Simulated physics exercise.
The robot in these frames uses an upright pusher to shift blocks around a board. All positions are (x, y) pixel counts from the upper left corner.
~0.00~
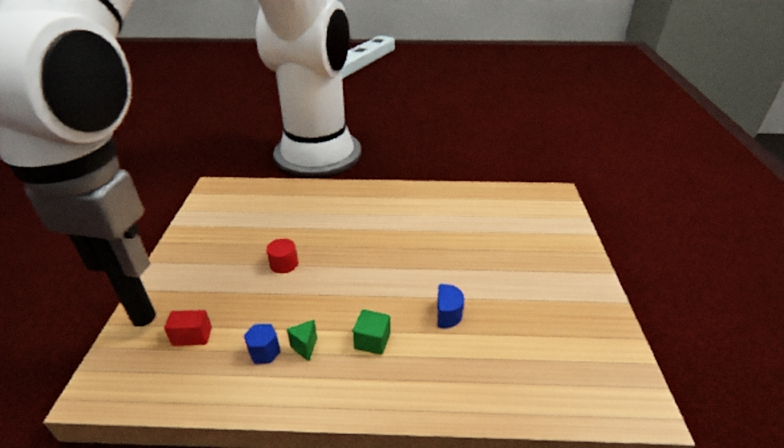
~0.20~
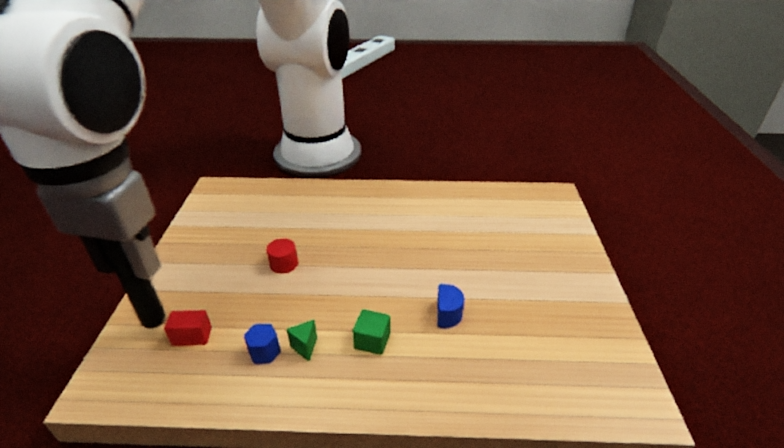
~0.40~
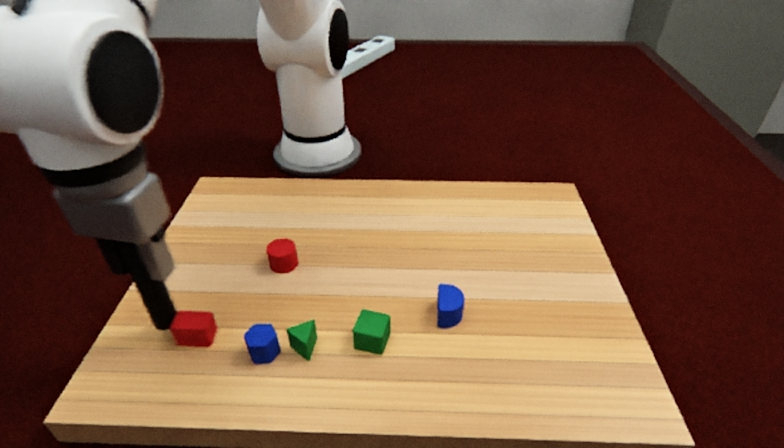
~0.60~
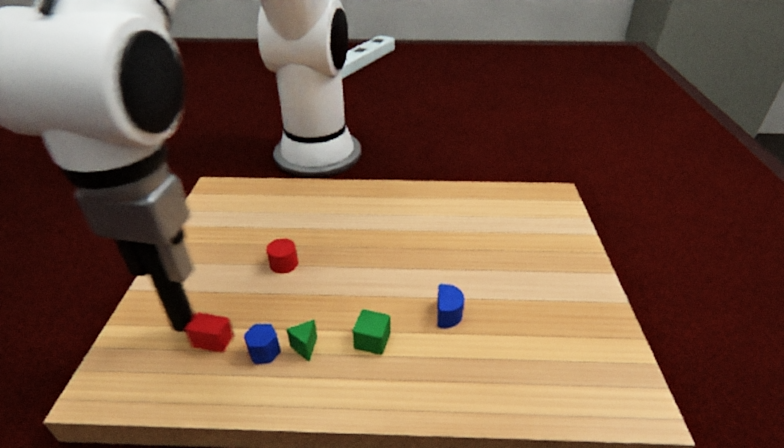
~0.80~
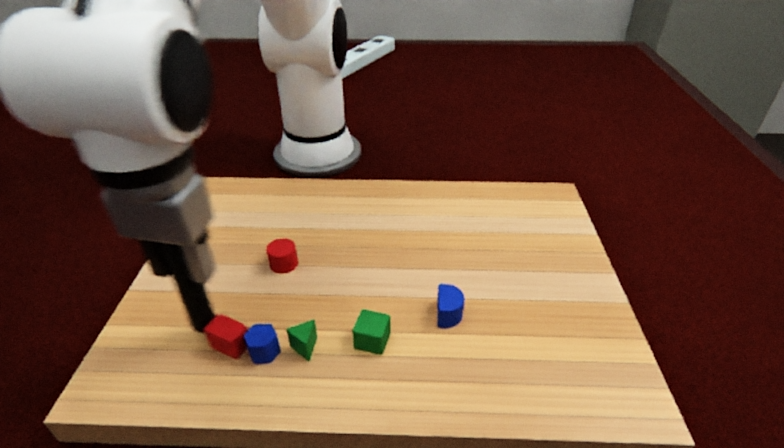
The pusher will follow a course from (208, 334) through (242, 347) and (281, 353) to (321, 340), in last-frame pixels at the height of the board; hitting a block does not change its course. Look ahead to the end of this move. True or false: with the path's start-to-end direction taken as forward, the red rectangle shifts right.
The claim holds.
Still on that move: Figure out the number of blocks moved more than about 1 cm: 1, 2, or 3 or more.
Of all the blocks, three or more travel more than a centimetre.
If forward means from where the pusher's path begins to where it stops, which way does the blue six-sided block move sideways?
It goes toward the right-hand side.
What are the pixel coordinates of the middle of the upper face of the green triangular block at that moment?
The point I'd pick in the picture is (340, 318).
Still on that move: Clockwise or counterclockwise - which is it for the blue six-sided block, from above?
Looking from above, the answer is clockwise.
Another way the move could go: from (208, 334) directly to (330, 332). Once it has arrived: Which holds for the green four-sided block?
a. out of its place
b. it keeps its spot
b.
On the path given first. One third of the way, pusher at (240, 338); red rectangle at (262, 341); blue six-sided block at (295, 348); green triangular block at (311, 328).
Two thirds of the way, pusher at (279, 344); red rectangle at (300, 351); blue six-sided block at (331, 363); green triangular block at (314, 328).
At the end, pusher at (320, 331); red rectangle at (316, 352), turned 30° clockwise; blue six-sided block at (343, 371), turned 20° clockwise; green triangular block at (340, 318), turned 35° clockwise; green four-sided block unmoved.
